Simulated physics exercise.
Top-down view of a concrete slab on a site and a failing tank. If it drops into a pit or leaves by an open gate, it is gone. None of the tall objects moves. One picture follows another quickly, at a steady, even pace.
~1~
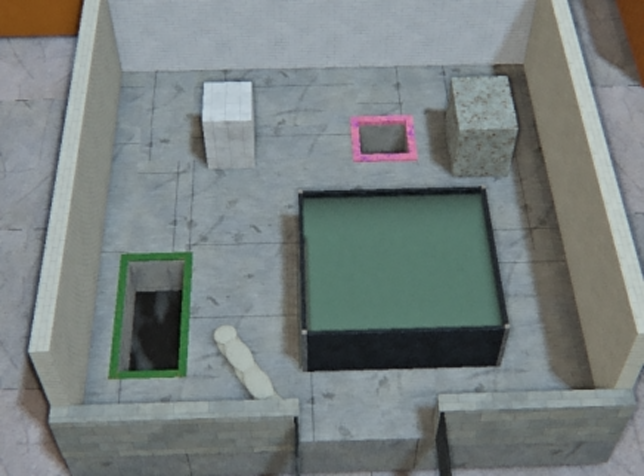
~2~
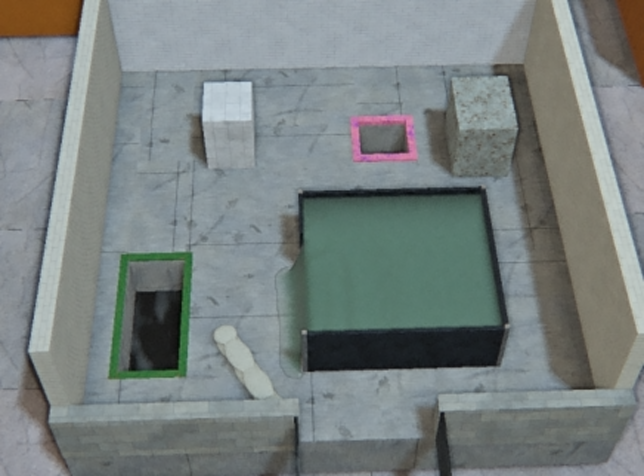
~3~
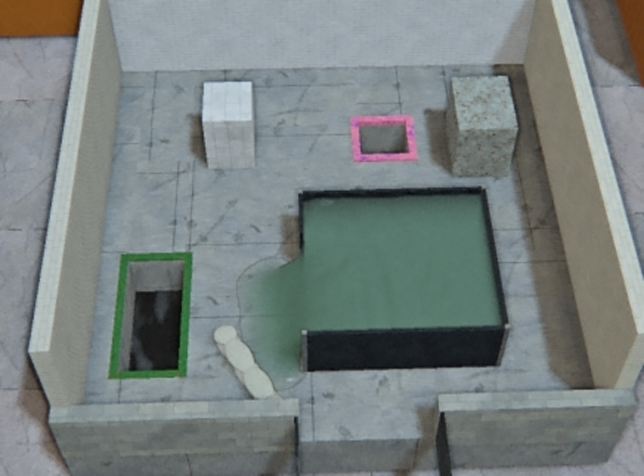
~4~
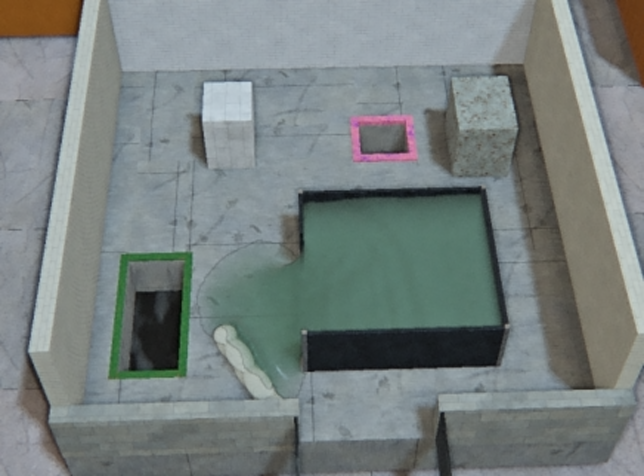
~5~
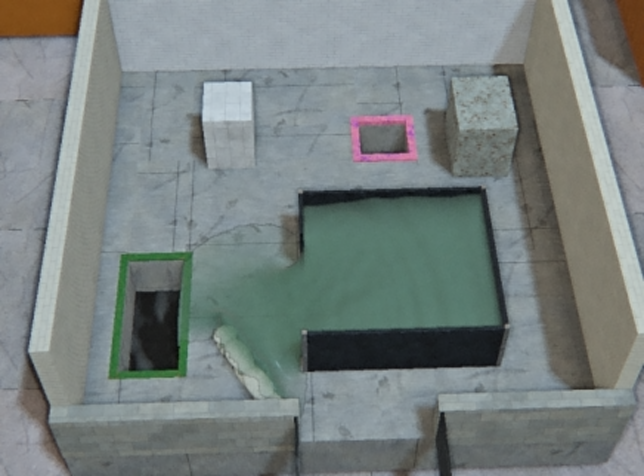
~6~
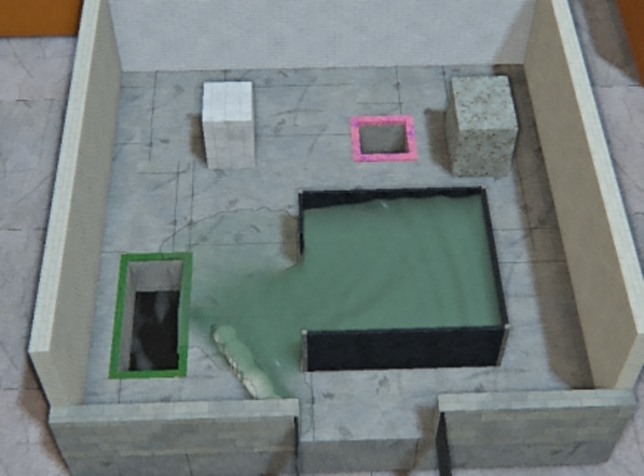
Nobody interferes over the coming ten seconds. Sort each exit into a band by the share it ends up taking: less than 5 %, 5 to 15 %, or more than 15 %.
Bands: Gate: 5 to 15 %; green pit: More than 15 %; pink pit: Less than 5 %.
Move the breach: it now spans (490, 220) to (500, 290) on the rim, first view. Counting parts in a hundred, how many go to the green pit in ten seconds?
Approximate share, green: 10 in a hundred.
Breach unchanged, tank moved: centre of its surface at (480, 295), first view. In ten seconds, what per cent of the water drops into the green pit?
Roughly, in per cent: Green 40.
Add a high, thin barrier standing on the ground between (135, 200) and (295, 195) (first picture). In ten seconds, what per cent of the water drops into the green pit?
Share for green - 60 in a hundred.
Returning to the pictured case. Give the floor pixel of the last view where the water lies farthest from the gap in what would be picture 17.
Roughly (119, 107).
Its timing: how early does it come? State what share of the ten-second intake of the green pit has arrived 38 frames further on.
It comes to around 85 percent of the ten-second total.
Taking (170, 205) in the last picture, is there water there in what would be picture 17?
Result: Inundated.
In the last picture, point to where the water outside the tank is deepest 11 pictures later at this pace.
Somewhere around (243, 347).
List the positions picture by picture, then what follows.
Still water in the tank at (398, 260), in the first picture.
The front is at (299, 375), out from the gap at (305, 305), in the second picture.
Water pours out at (306, 307) and has run to (269, 383), in the third picture.
Water pours out at (306, 309) and has run to (203, 293), in the fourth picture.
Water pours out at (306, 309) and has run to (184, 267), in the fifth picture.
Water pours out at (306, 309) and has run to (170, 242), in the sixth picture.
A moment on, water covers 25 % of the floor; the gate 0 %, the green pit 10 %, the pink pit 0 %.
Next, water covers 30 % of the floor; the gate 1 %, the green pit 21 %, the pink pit 0 %.
Then, water covers 45 % of the floor; the gate 3 %, the green pit 34 %, the pink pit 0 %.
Later, water covers 60 % of the floor; the gate 6 %, the green pit 47 %, the pink pit 0 %.
In the end, water covers 85 % of the floor; the gate 8 %, the green pit 55 %, the pink pit 0 %.
